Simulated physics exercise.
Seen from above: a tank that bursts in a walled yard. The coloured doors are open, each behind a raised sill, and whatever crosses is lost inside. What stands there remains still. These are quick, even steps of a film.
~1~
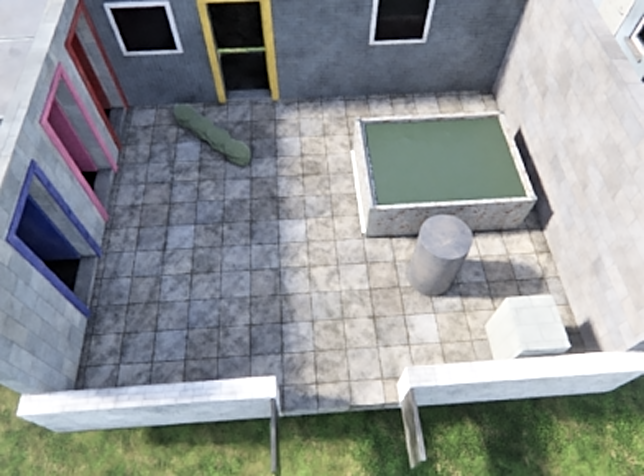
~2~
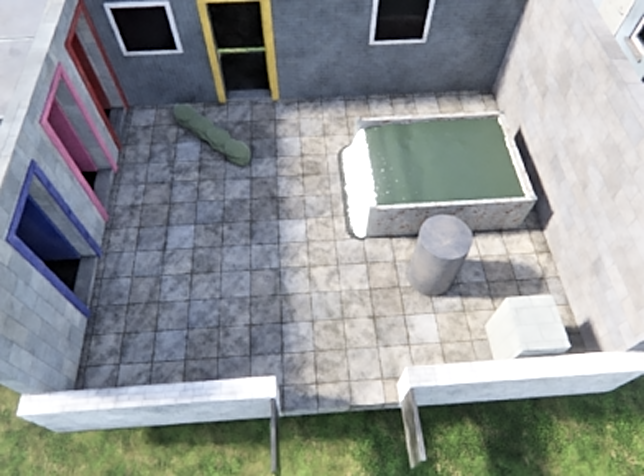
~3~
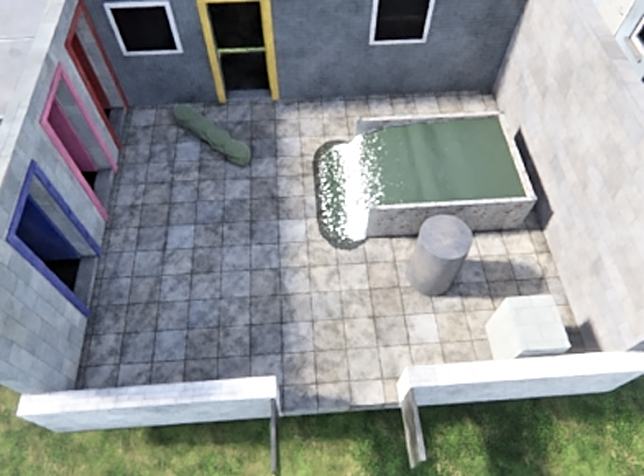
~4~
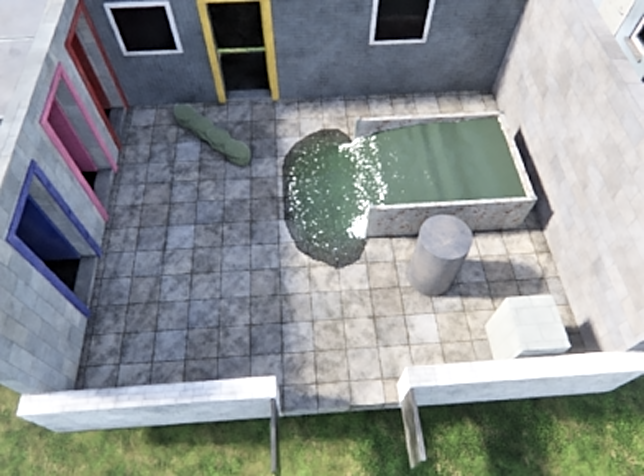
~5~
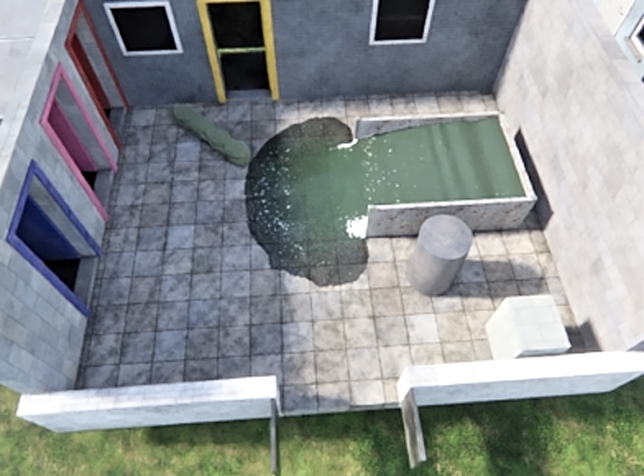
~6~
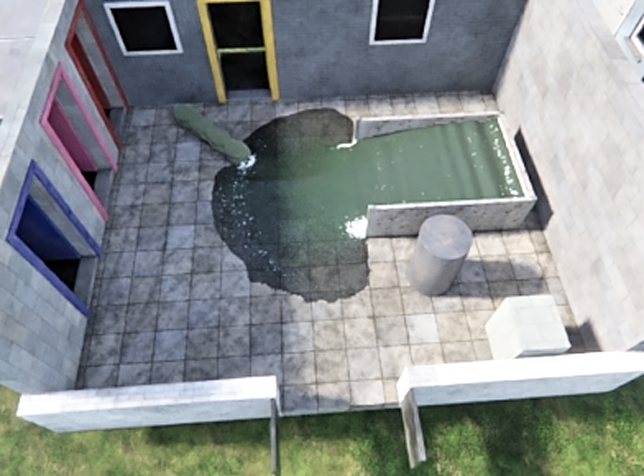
A walled, tiled yard is seen from above by a still camera, with a rectangular tank of green water at the right. A grey cylinder and a pale block stand in front of it, a green mound lies at the upper left, and blue, pink, red and yellow doorways line the walls. The tank's left side opens, and foaming water pours out leftward, spreading in a dark, rounded sheet that reaches the mound.
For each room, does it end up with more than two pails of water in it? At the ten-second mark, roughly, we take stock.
Room by room: The red door: Yes; the blue door: Yes; the yellow door: Yes; the pink door: Yes.
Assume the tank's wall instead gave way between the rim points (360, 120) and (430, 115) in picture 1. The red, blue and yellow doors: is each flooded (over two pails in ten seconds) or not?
The red door tops the limit, the blue door stays within the limit, and the yellow door tops the limit.
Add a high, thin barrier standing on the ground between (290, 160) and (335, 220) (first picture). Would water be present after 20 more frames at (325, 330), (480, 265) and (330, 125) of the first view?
Taking the points in order, they are inundated, high and dry and inundated.
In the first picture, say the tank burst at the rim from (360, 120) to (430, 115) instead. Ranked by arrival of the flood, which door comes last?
The blue one.
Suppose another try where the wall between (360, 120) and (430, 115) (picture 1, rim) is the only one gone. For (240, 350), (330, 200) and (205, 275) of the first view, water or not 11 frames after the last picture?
Spot one ends up untouched by the spill, spot two untouched by the spill, spot three untouched by the spill.
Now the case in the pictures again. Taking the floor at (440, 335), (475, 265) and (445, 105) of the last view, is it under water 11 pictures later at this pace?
Result, as listed: Not wetted / not wetted / not wetted.
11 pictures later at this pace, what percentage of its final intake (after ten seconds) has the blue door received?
It comes to around 10 percent of the ten-second total.
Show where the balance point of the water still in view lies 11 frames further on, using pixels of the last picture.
Near pixel (307, 196).
A moment on, water covers 45 % of the floor; the red door not reached, the blue door not reached, the yellow door wet at the sill, nothing in, the pink door wet at the sill, nothing in.
Next, water covers 60 % of the floor; the red door wet at the sill, nothing in, the blue door under two buckets in, the yellow door under two buckets in, the pink door over two buckets in.
Then, water covers 60 % of the floor; the red door over two buckets in, the blue door far over two buckets in, the yellow door far over two buckets in, the pink door far over two buckets in.
Later, water covers 75 % of the floor; the red door over two buckets in, the blue door far over two buckets in, the yellow door far over two buckets in, the pink door far over two buckets in.
In the end, water covers 95 % of the floor; the red door over two buckets in, the blue door far over two buckets in, the yellow door far over two buckets in, the pink door far over two buckets in.
